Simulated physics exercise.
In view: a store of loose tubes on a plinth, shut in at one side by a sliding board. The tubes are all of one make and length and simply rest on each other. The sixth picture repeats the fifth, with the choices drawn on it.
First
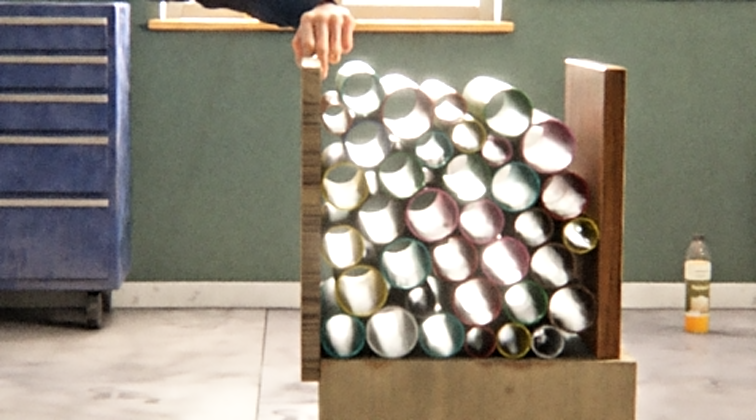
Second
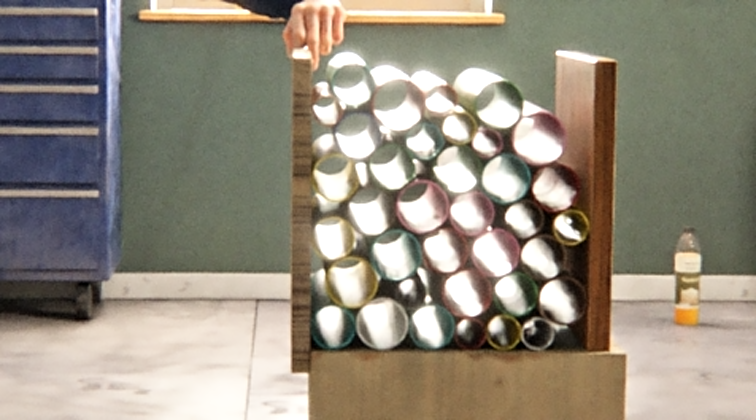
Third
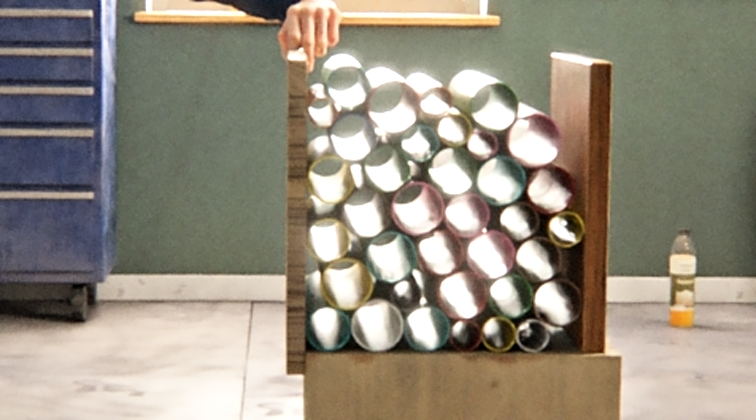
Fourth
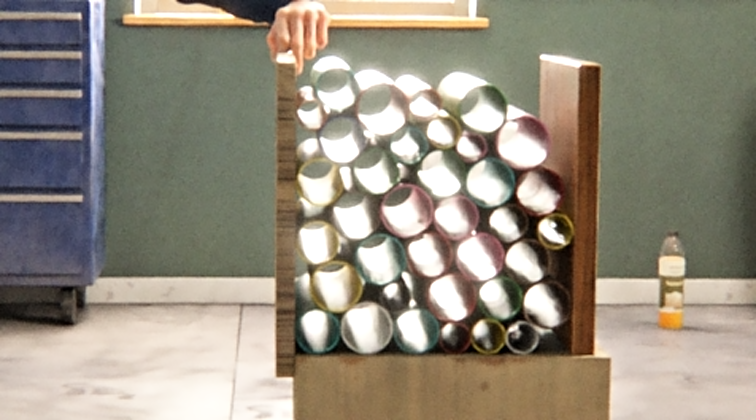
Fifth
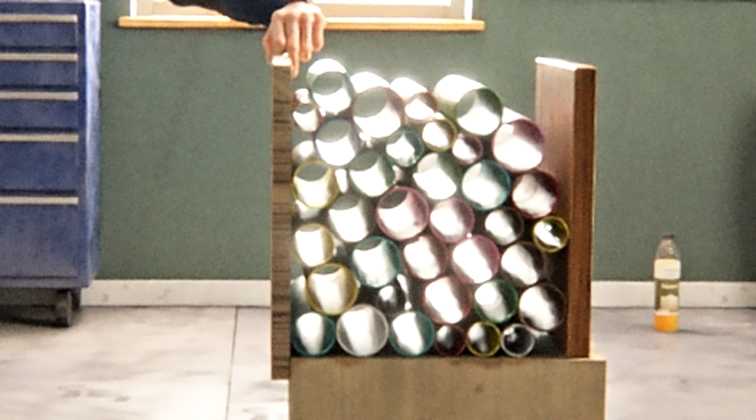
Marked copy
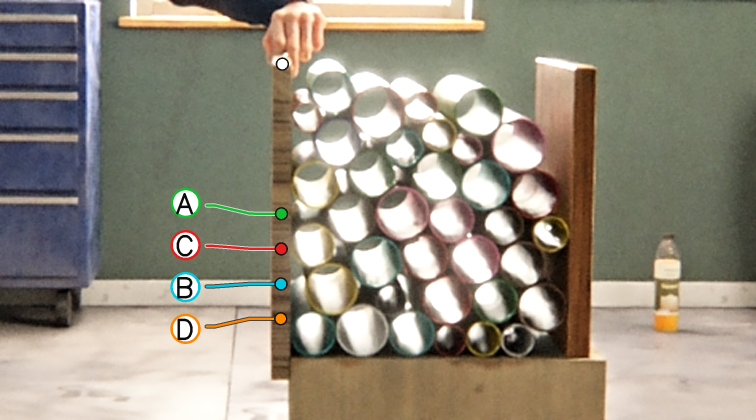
In a room with a green wall and a blue drawer cabinet at left, loose tubes lie piled on a plinth between two upright boards, a hand resting atop the left one. The whole view shifts slightly leftward, while the hand, board and tubes show no clear movement of their own.
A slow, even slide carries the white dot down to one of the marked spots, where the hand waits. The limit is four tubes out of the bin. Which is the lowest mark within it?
Down to A.
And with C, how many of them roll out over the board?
With C, five.
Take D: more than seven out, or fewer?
More than seven.
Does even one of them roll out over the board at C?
Yes, at C.
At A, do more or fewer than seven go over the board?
Fewer than seven.
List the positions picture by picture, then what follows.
In the first picture, a turquoise tube (343, 336); a green tube (526, 302).
In the second picture, a green tube (516, 294); a brown tube (543, 258).
In the third picture, a yellow tube (566, 229); a red tube (551, 190).
In the fourth picture, a pink tube (472, 147); an orange tube (426, 104).
In the fifth picture, side board (280, 205); a turquoise tube (313, 334).
On the copy, A at (281, 214); B at (281, 284); C at (281, 249); D at (281, 319); the white dot at (282, 64).
On A. First, top of the board (292, 132).
Then, top of the board (292, 209).
Finally, top of the board (292, 213), two out over the board.
By contrast, B more than four out over the board; C five out over the board; D more than four out over the board.
